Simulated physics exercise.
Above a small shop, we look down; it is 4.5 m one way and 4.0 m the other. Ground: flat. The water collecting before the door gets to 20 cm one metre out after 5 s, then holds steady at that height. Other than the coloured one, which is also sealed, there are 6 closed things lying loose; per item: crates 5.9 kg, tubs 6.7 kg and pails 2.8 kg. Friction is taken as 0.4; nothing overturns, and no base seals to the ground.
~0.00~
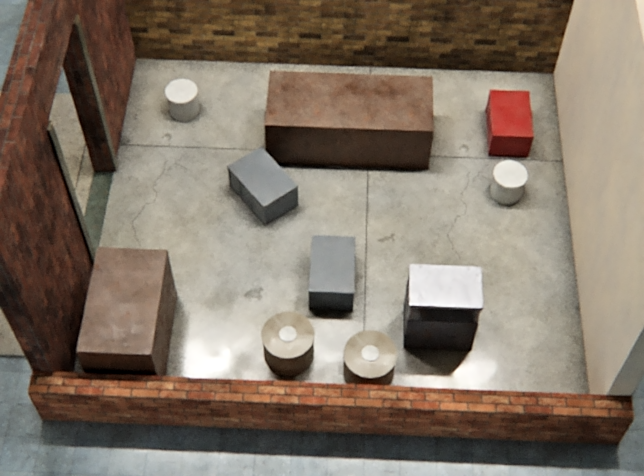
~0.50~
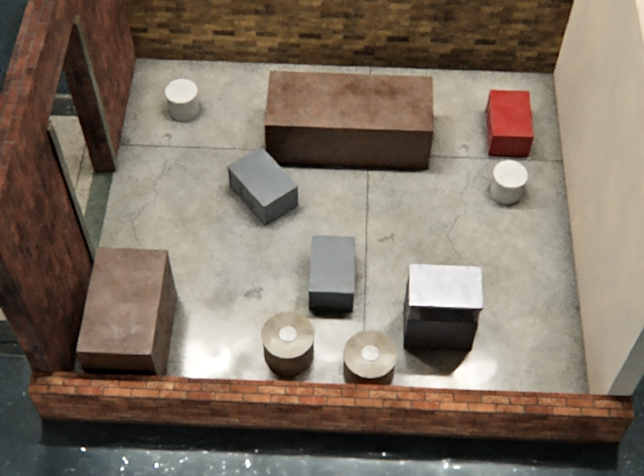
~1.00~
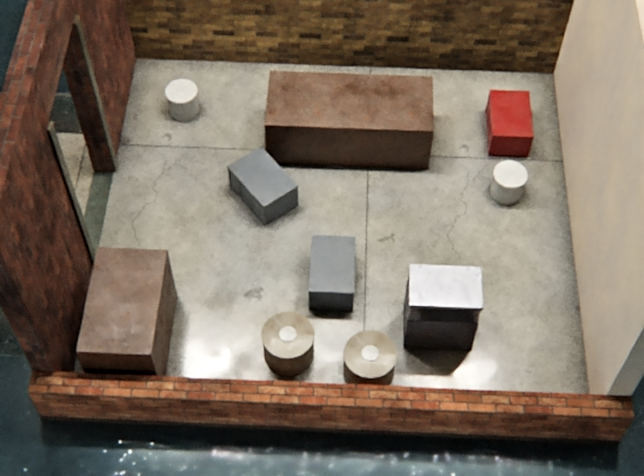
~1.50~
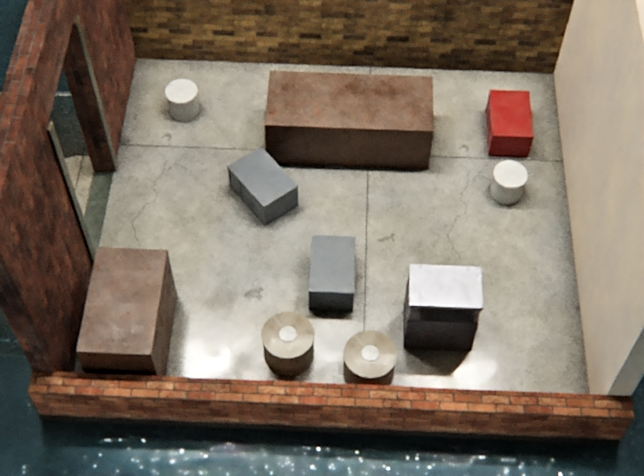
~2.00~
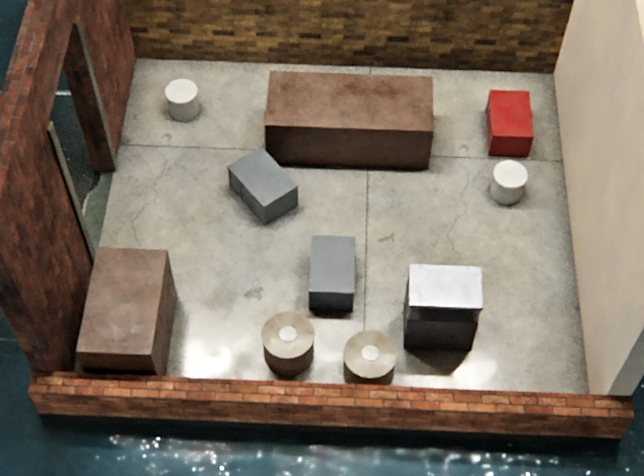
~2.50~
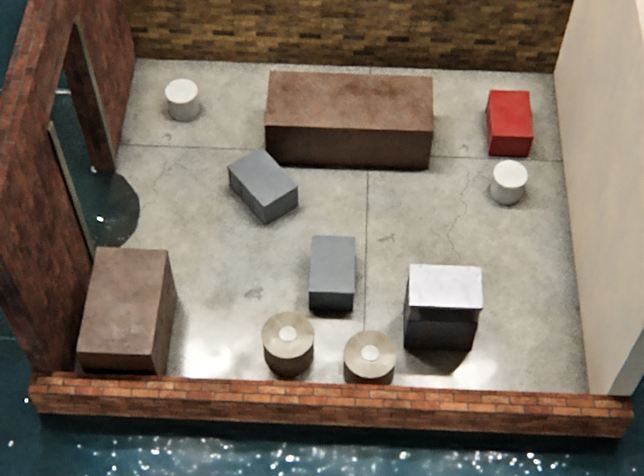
A small brick-walled shop with a pale concrete floor is seen from high above, its doorway on the left. A long brown block stands at the back beside a red crate, with white tubs at either side, grey boxes mid-floor, and a brown block, two tan round containers and a silver-topped box near the front. Dark water spreads outside and creeps through the doorway onto the floor, while the objects and camera stay still.
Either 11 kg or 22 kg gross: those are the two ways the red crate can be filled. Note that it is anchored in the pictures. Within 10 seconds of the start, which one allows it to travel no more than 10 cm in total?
Pretty sure it takes the high figure.
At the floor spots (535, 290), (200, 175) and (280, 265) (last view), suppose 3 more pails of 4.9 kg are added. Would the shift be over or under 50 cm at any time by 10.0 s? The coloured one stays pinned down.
The first comes out above the threshold, the second above the threshold, the third above the threshold.
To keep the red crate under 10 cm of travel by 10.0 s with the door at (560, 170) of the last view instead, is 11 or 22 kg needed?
So neither mass does it.
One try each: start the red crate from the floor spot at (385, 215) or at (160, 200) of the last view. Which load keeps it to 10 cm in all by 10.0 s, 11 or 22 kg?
Trial 1 - no option succeeds; trial 2 - no option succeeds.
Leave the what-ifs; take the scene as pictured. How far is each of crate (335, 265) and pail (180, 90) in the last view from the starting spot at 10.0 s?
Respectively 200 and 0 cm.
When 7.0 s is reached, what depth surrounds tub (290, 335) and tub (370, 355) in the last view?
Some 4 cm at the first, some 3 cm at the second.
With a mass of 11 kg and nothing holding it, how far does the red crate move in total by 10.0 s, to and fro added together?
Total path: Approx. 40 cm.
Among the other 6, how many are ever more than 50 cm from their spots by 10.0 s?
3.
After 3.5 s the red crate would be 0 cm from its start with 11 kg and 0 cm from its start with 22 kg; 0 cm of water round it then.
After 4.5 s the red crate would be 0 cm from its start with 11 kg and 0 cm from its start with 22 kg; 0 cm of water round it then.
After 7.0 s the red crate would be 0 cm from its start with 11 kg and 0 cm from its start with 22 kg; 1 cm of water round it then.
After 10.0 s the red crate would be 38 cm from its start with 11 kg and 0 cm from its start with 22 kg; 6 cm of water round it then.
